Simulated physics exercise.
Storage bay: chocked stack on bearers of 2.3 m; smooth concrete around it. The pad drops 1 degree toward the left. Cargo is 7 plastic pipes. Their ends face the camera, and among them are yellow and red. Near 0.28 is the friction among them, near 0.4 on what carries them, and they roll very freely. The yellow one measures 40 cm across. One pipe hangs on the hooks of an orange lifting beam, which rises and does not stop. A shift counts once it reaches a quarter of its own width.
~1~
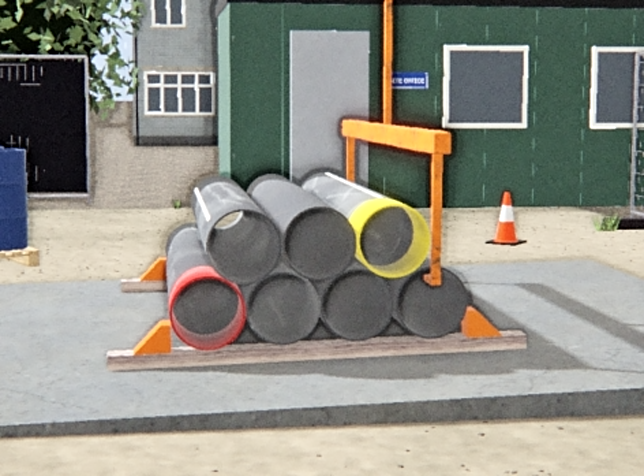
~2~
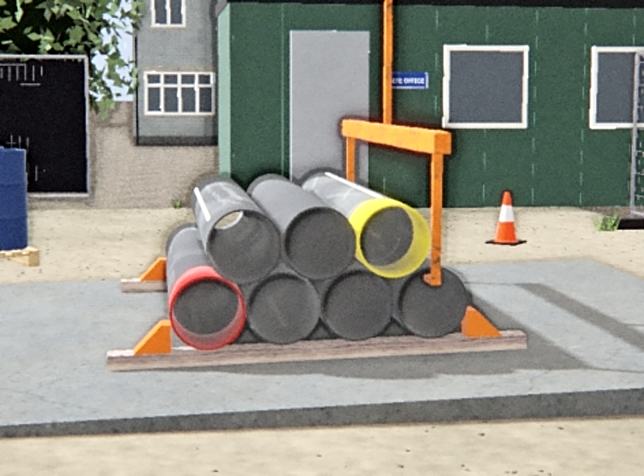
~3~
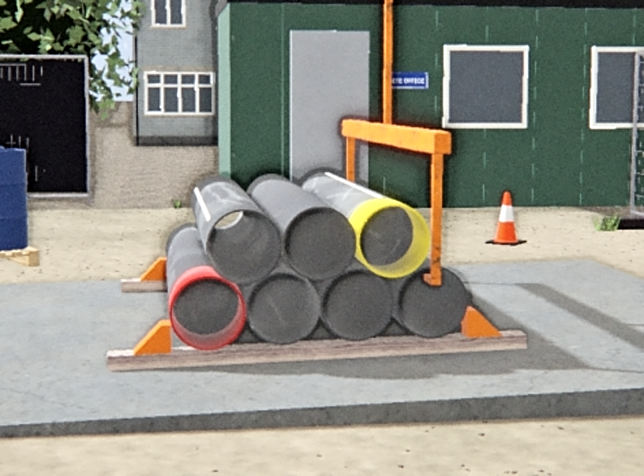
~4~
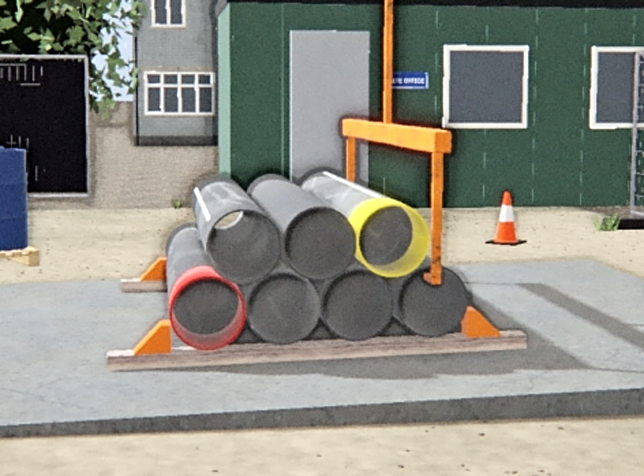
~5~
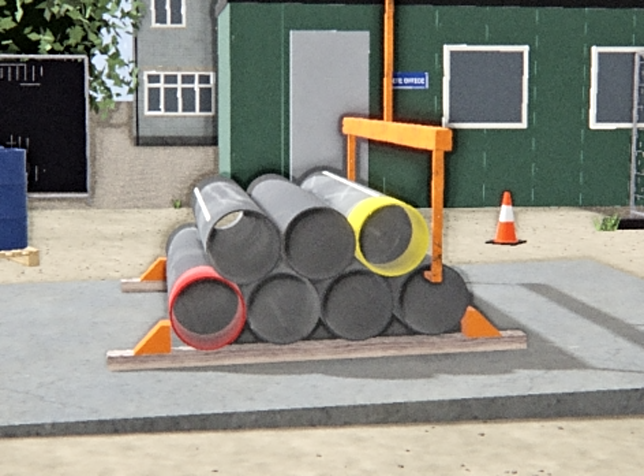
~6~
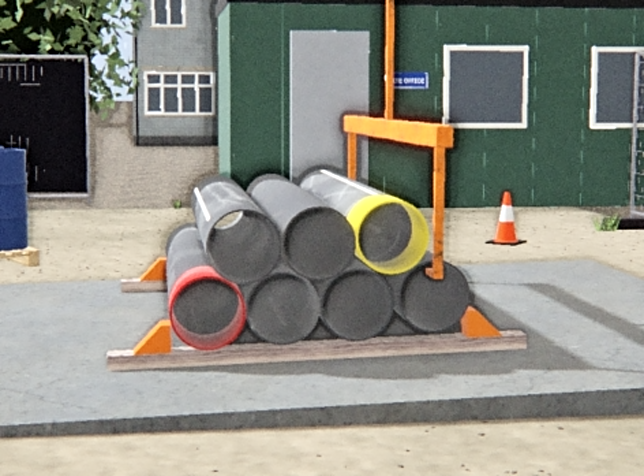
The clip shows seven dark pipes, one rimmed red and one yellow, stacked between orange chocks as an orange lifting beam hooked to the bottom-right pipe edges upward very slightly, while the rest of the stack barely moves.
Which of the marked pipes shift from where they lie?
Result - yellow out of position, red in original position.
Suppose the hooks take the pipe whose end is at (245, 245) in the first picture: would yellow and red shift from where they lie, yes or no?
Well, yellow? No, it won't. Red? No, it won't.
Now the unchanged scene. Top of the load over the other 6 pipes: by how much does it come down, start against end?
Drop: Approx. 0 centimetres.
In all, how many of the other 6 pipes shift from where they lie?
The exact total comes out at 1.
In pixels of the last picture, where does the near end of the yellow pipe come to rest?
Around (430, 303).
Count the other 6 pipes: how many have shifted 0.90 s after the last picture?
1.
Then, 0.3 s after the last picture, yellow is 4 cm higher; red is where it was; 0 of the other 6 have shifted.
Then, 0.6 s after the last picture, yellow is 4 cm further right and 2 cm lower; no change for red; 0 of the other 6 have shifted.
Then, 0.9 s after the last picture, yellow is 19 cm further right and 23 cm lower; no change for red; 1 of the other 6 has shifted.
At rest (1.1 s after the last picture), yellow is 20 cm further right and 34 cm lower; red is where it was; 1 of the other 6 has shifted.
